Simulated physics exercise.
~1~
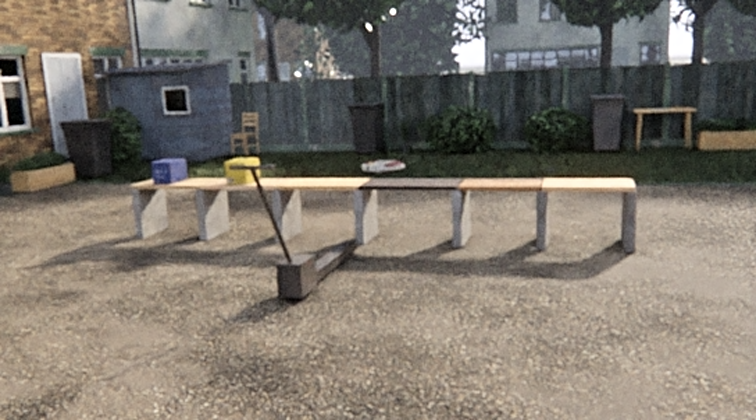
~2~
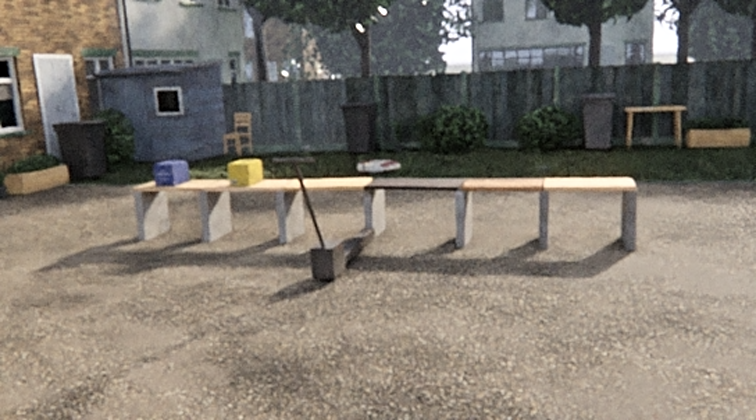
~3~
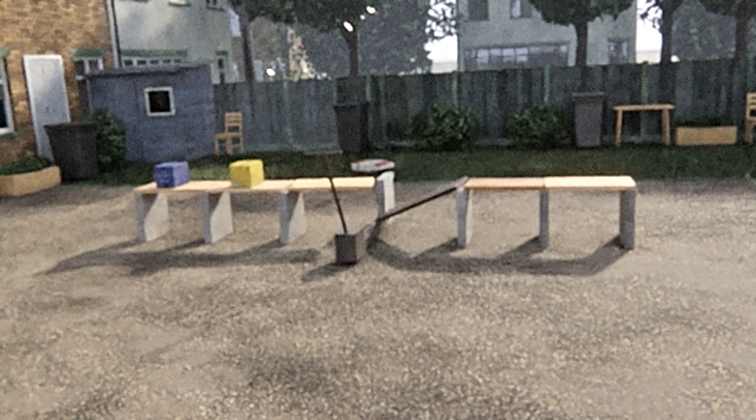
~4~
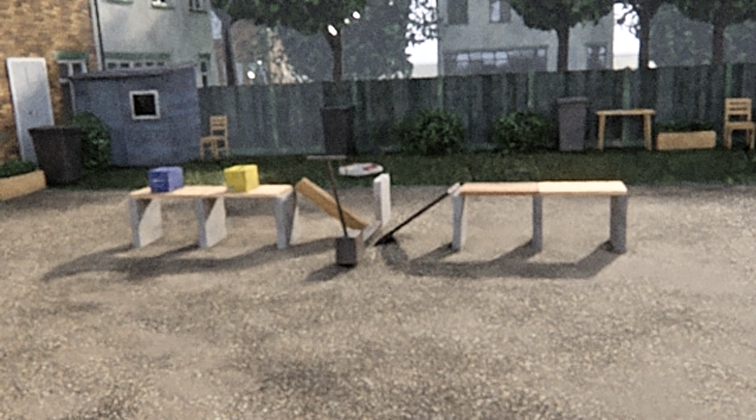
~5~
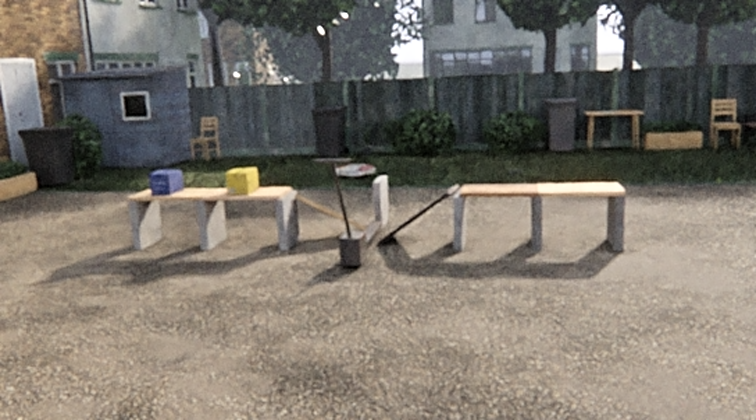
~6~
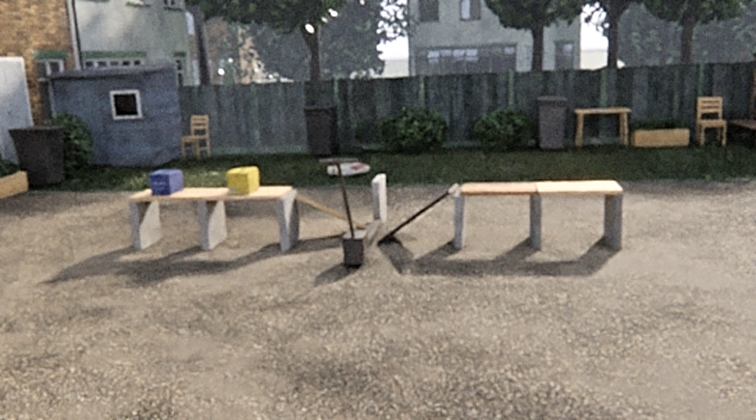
A dark block with a long upright handle slides away across a gravel yard toward a low row of boards on pale upright supports, seen from the front as the view drifts slightly sideways. Blue and yellow boxes sit on the left part, with a fence, shed and houses behind. The block reaches the middle, and the dark board there tips down at its left end. The pale board to its left then drops at its right end. Both rest slanted beside a support left standing, while the boxes and outer sections stay up.
